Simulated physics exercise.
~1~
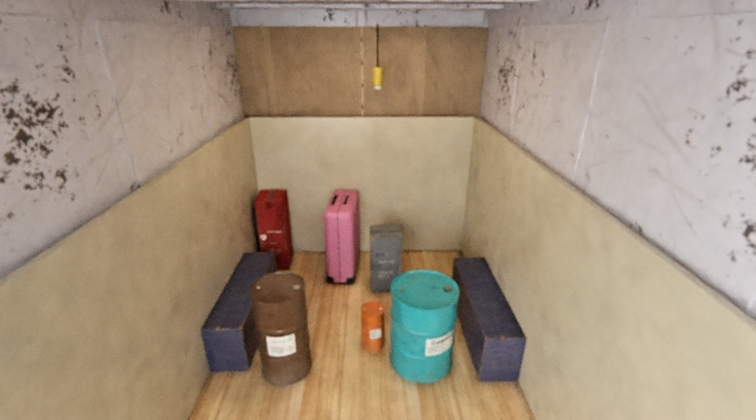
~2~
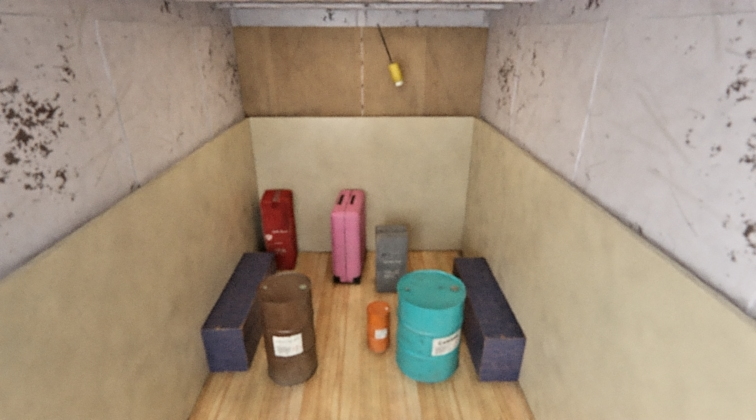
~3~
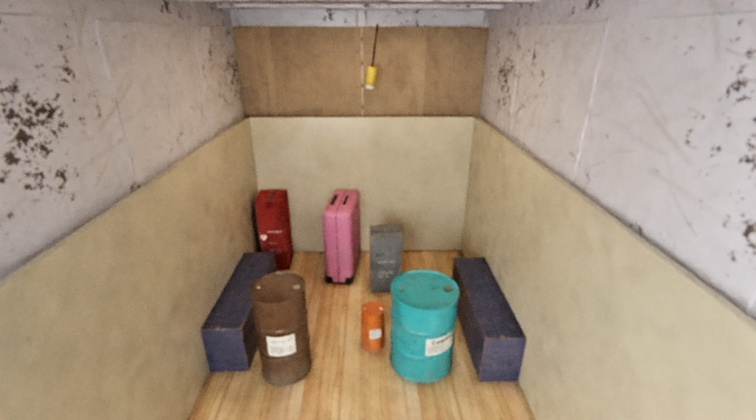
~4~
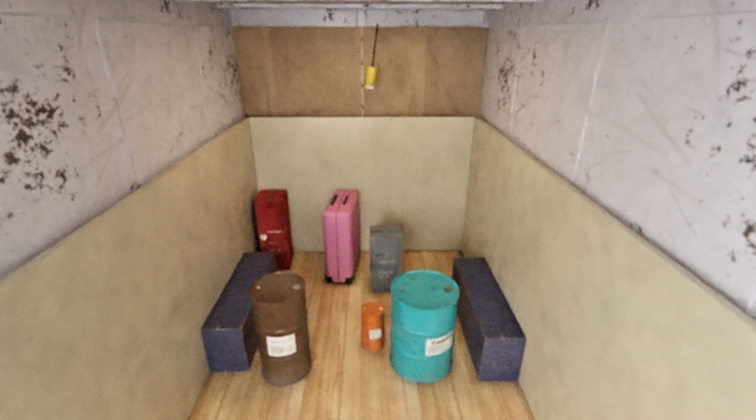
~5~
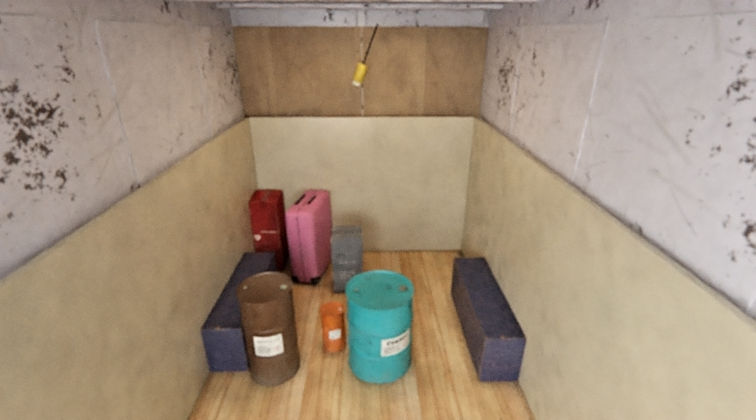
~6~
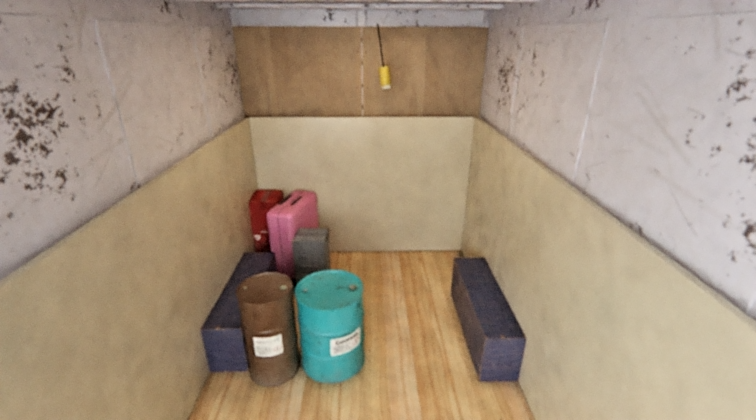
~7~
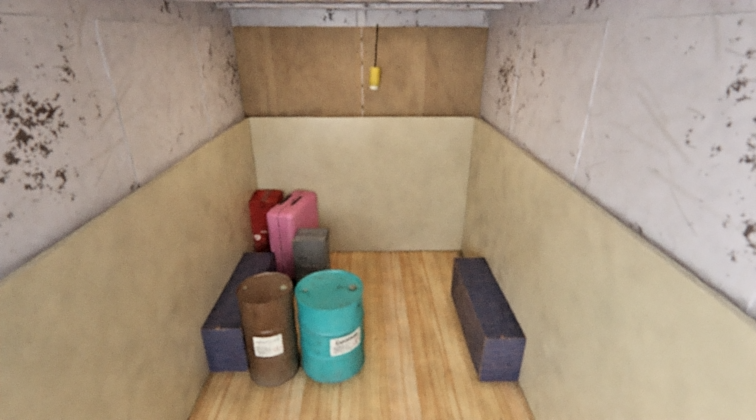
The drums and cases in the cargo bay shifted slightly right and back, then slid left, the turquoise drum ending beside the brown one and hiding the small orange canister, while the pink case and grey box bunched upright near the red box.
